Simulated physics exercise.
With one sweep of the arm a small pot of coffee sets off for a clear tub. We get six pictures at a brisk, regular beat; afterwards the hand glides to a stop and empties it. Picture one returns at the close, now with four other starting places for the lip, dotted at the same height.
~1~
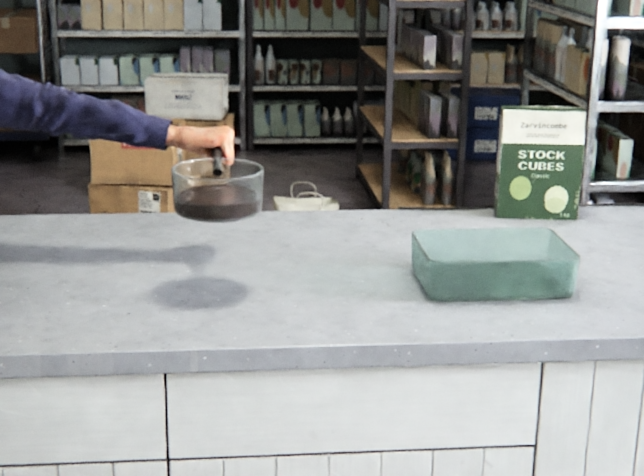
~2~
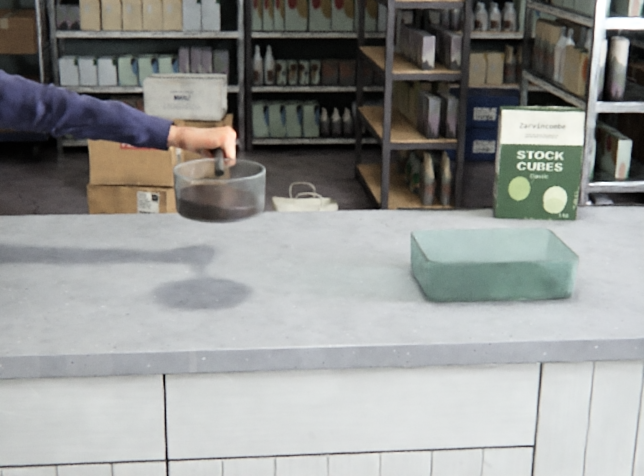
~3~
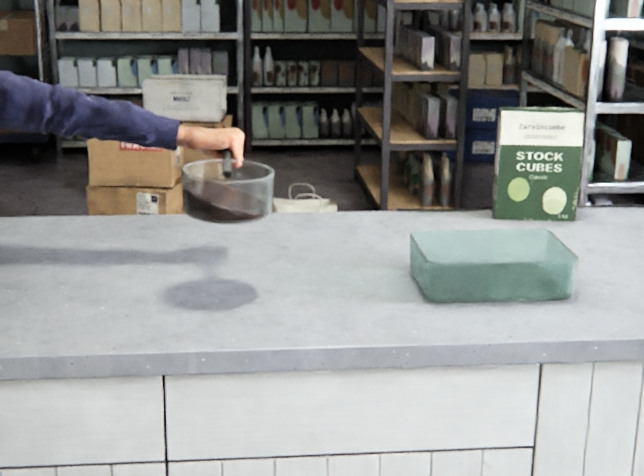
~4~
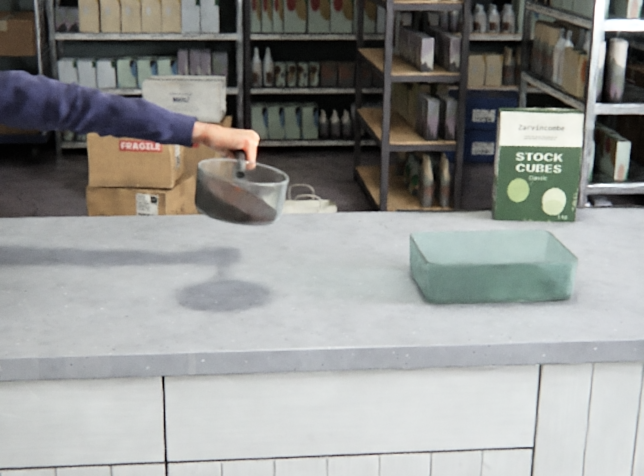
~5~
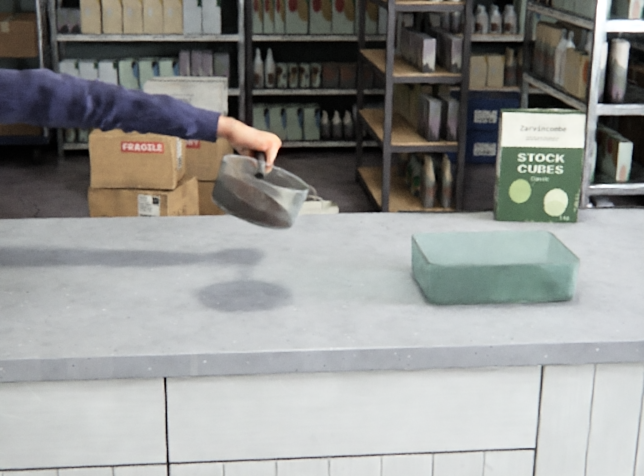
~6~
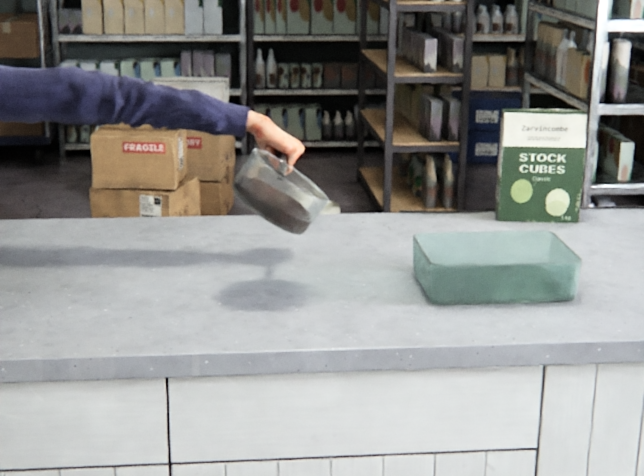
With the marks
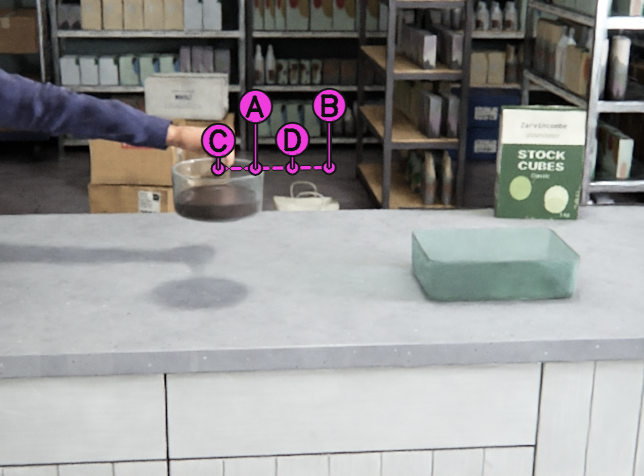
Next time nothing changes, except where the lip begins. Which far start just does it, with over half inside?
Use dot D.
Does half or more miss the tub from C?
Yes.
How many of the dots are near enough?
Two of them.
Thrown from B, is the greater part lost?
No, that is safe.
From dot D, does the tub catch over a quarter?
Yes, clearly.
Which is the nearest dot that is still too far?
The answer is A.
On the marked copy, A at (255, 168); B at (329, 167); C at (218, 168); D at (292, 167).
If A is chosen, about 25 % lands in the tub, 70 % falls short and 5 % goes beside or beyond.
If B is chosen, about 76 % lands in the tub, 3 % falls short and 21 % goes beside or beyond.
If C is chosen, about 0 % lands in the tub, 97 % falls short and 3 % goes beside or beyond.
If D is chosen, about 70 % lands in the tub, 18 % falls short and 12 % goes beside or beyond.
